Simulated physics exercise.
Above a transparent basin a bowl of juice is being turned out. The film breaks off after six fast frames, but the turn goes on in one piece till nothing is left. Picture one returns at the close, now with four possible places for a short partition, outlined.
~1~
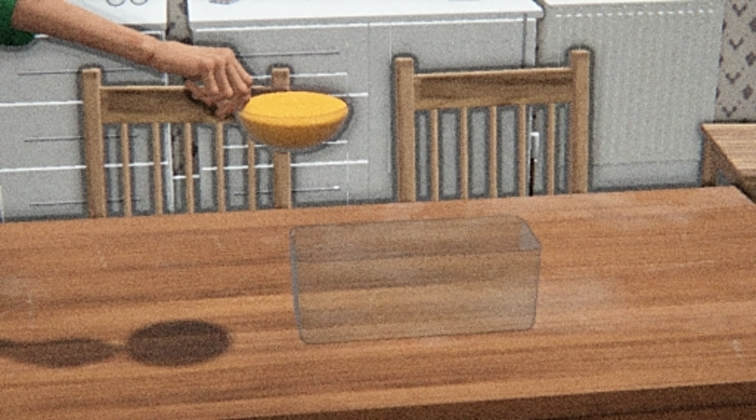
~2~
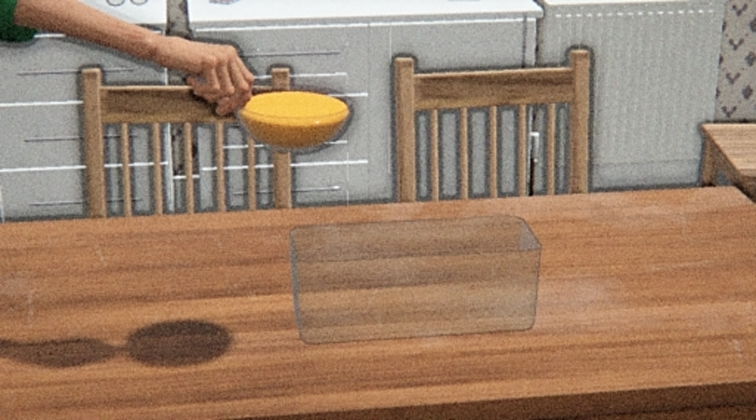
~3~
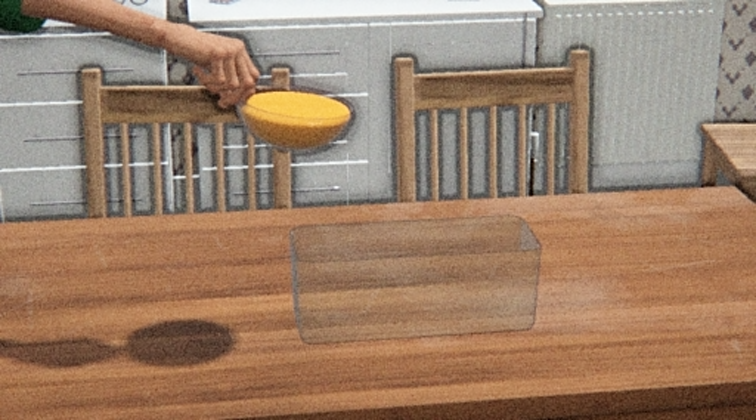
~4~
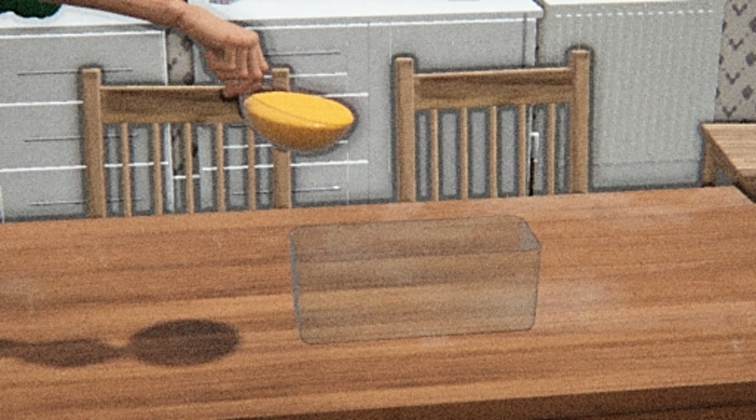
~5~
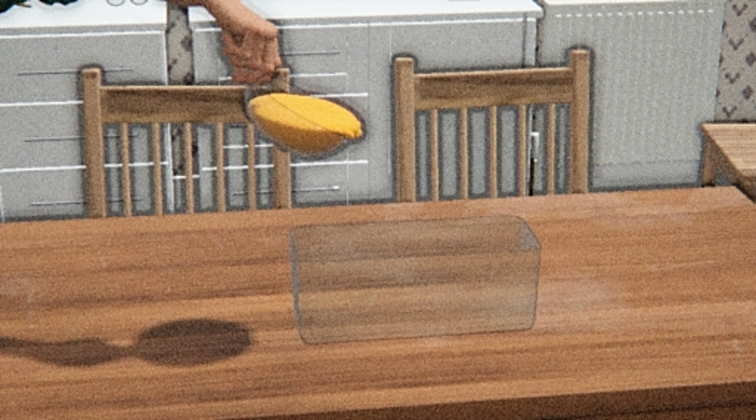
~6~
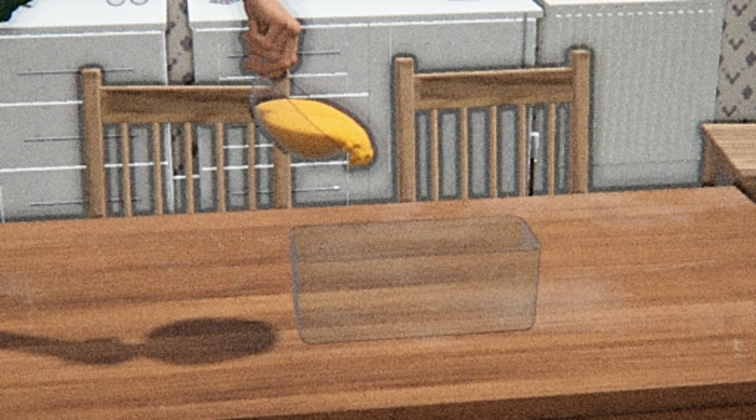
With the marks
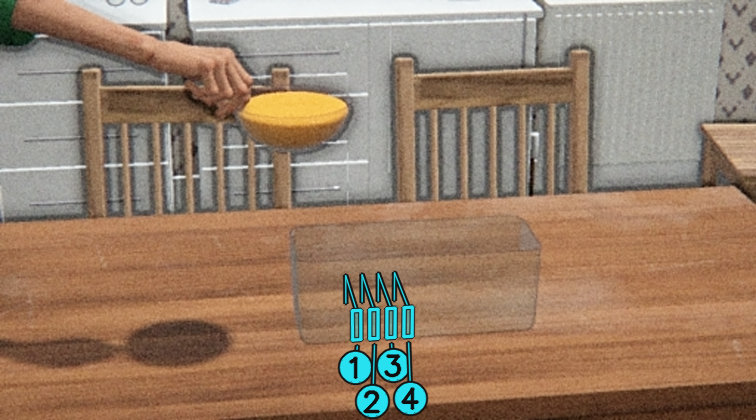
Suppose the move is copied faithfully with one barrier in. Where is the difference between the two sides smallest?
4 works best here.
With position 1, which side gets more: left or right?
More ends on the right.
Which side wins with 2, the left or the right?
The right one.
In cyan, 1 at (357, 346); 2 at (374, 344); 3 at (391, 343); 4 at (408, 342).
With 1, about 12 % ends left of the wall and 83 % right of it; 5 % is lost outside.
With 2, about 17 % ends left of the wall and 79 % right of it; 5 % is lost outside.
With 3, about 29 % ends left of the wall and 67 % right of it; 5 % is lost outside.
With 4, about 50 % ends left of the wall and 43 % right of it; 6 % is lost outside.
